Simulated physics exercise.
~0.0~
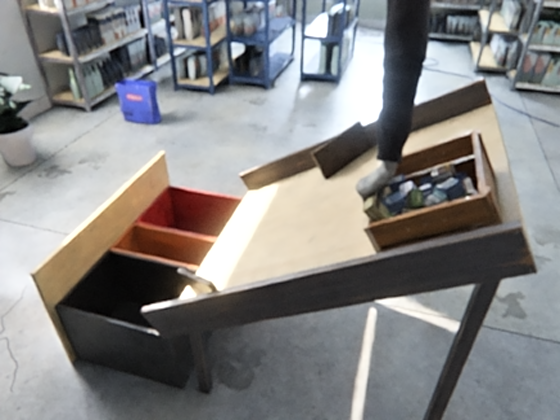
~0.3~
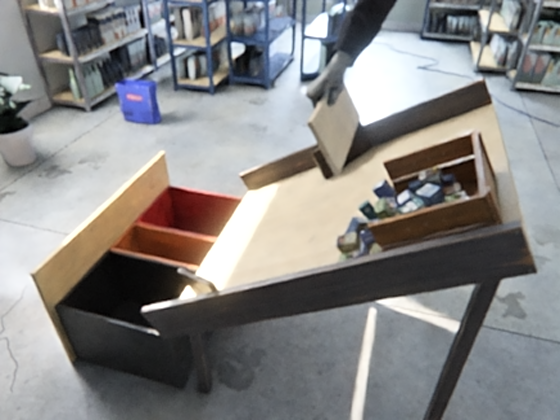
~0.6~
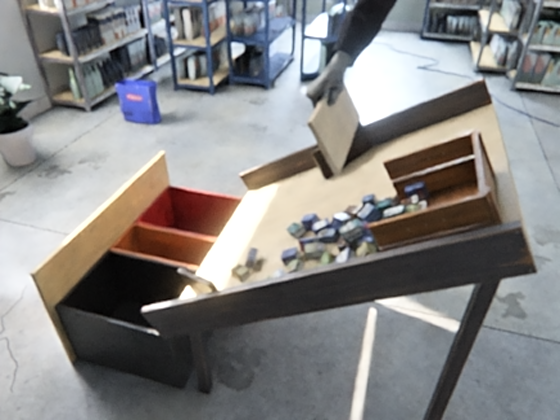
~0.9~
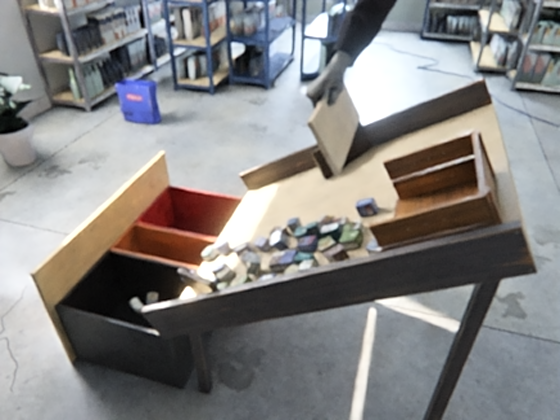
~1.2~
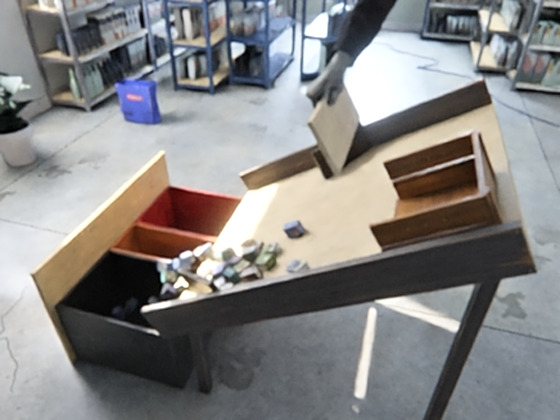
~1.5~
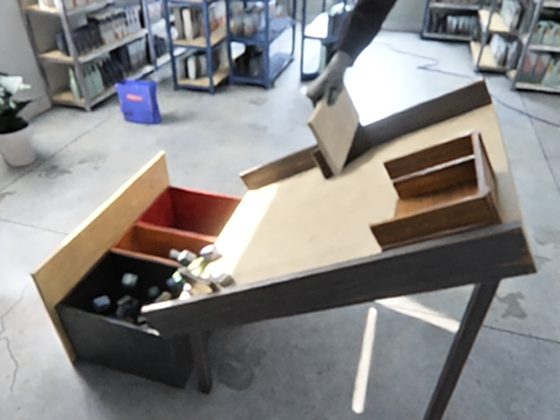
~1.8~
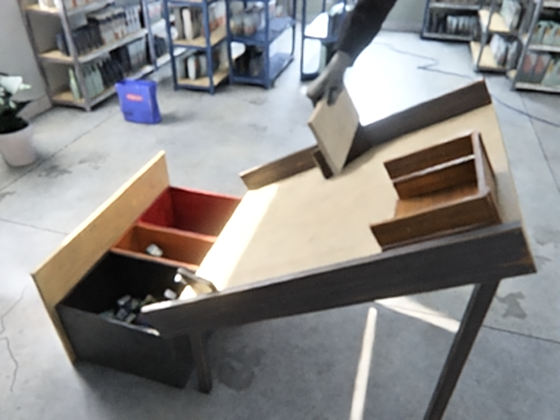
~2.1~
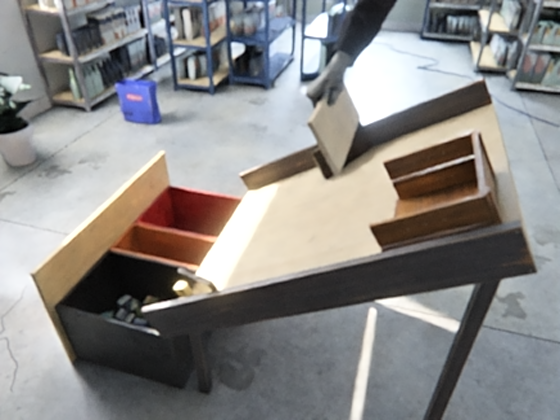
In a room with a grey floor and loaded shelves along the back, a sloping wooden table is seen from slightly above, with black, orange and red compartments at its lower left. A dark-sleeved arm reaches to a brown pen full of small, mostly dark blocks at the upper right. The gloved hand then holds a board up above the table's far edge as the blocks spill out. They tumble down the slope to the left, leaving the pen empty. Most drop into the near black bin, some into the orange one, and the slope ends nearly clear.
